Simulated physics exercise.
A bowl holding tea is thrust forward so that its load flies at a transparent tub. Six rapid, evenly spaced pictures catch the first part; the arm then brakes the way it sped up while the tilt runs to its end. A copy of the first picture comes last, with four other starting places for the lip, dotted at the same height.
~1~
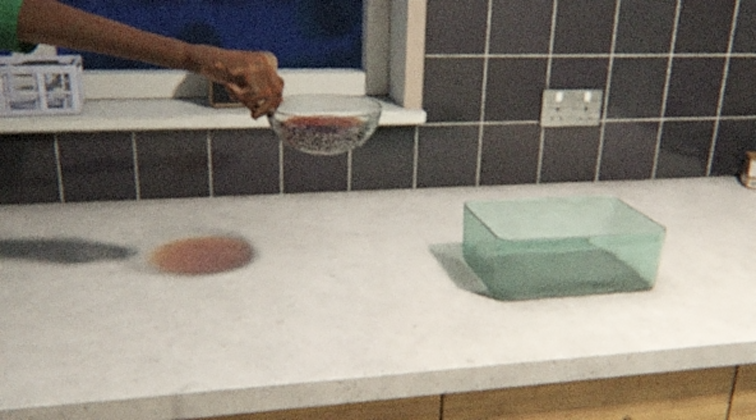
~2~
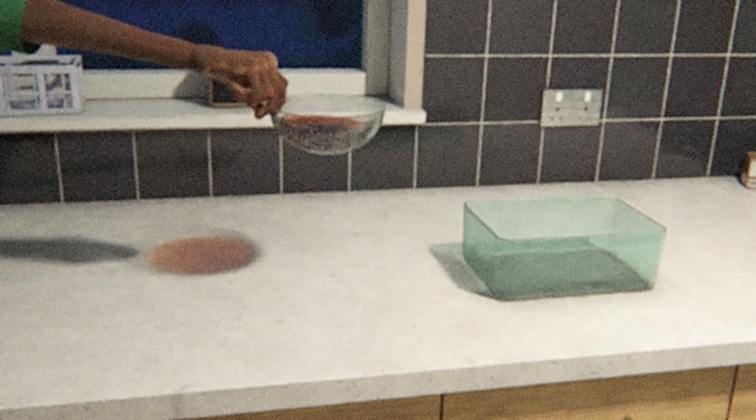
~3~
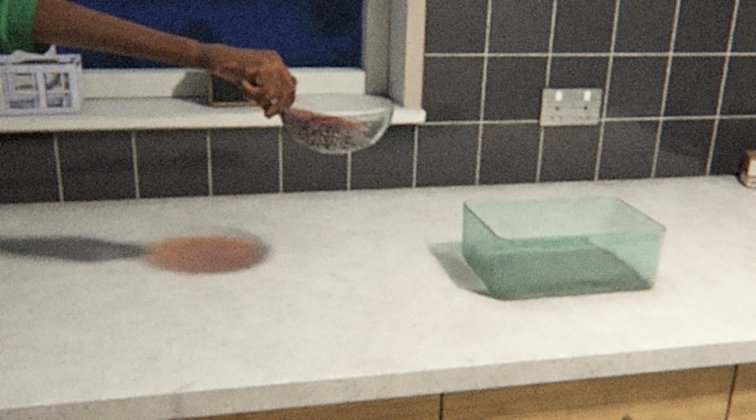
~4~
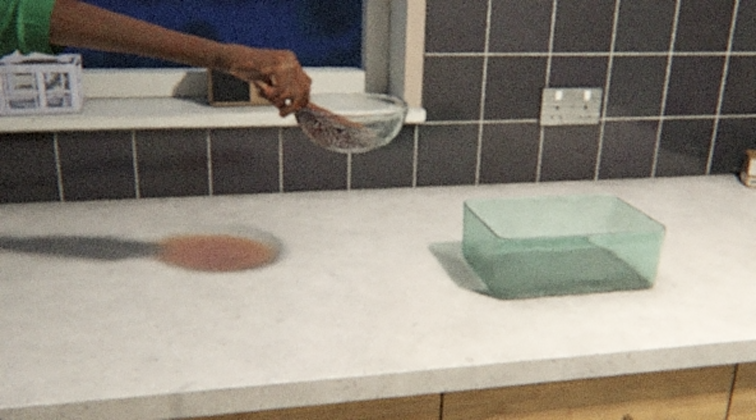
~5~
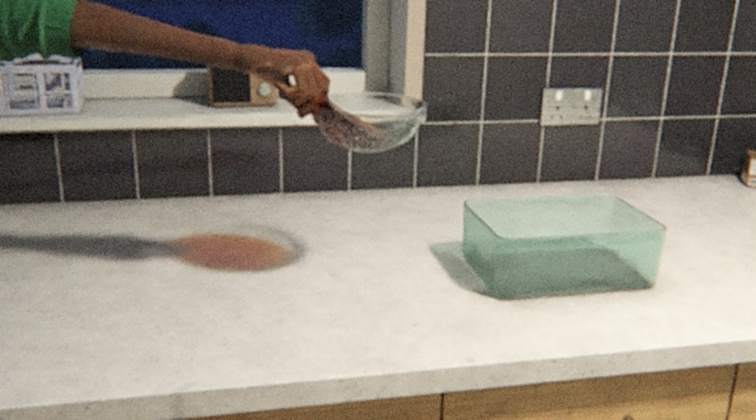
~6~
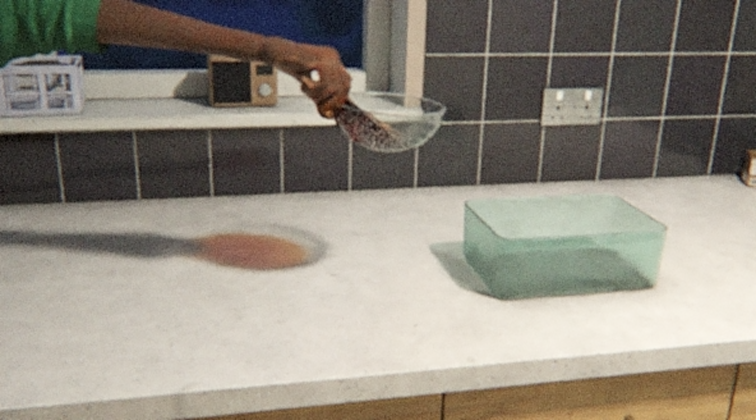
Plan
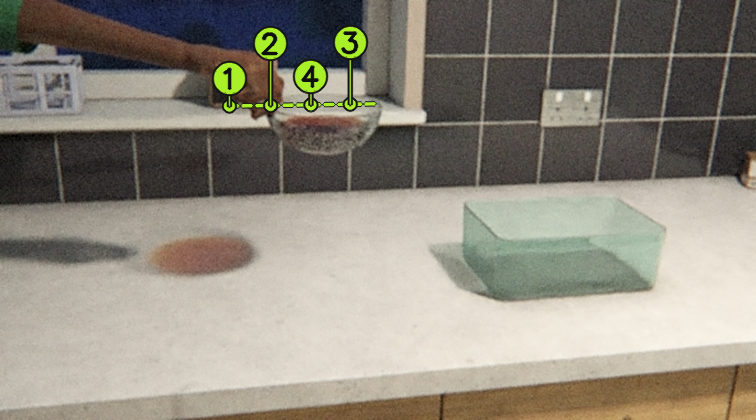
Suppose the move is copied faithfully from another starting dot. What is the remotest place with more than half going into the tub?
That is place 3.
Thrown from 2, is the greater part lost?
Yes.
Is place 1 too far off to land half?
Yes, that goes wrong.
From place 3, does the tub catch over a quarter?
Yes, it does.
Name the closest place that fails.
The answer is 4.
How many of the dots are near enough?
One.
In lime, 1 at (229, 106); 2 at (270, 105); 3 at (350, 104); 4 at (310, 104).
If 1 is chosen, about 0 % lands in the tub, 99 % falls short.
If 2 is chosen, about 7 % lands in the tub, 91 % falls short.
If 3 is chosen, about 62 % lands in the tub, 31 % falls short and 7 % goes beside or beyond.
If 4 is chosen, about 33 % lands in the tub, 64 % falls short and 3 % goes beside or beyond.
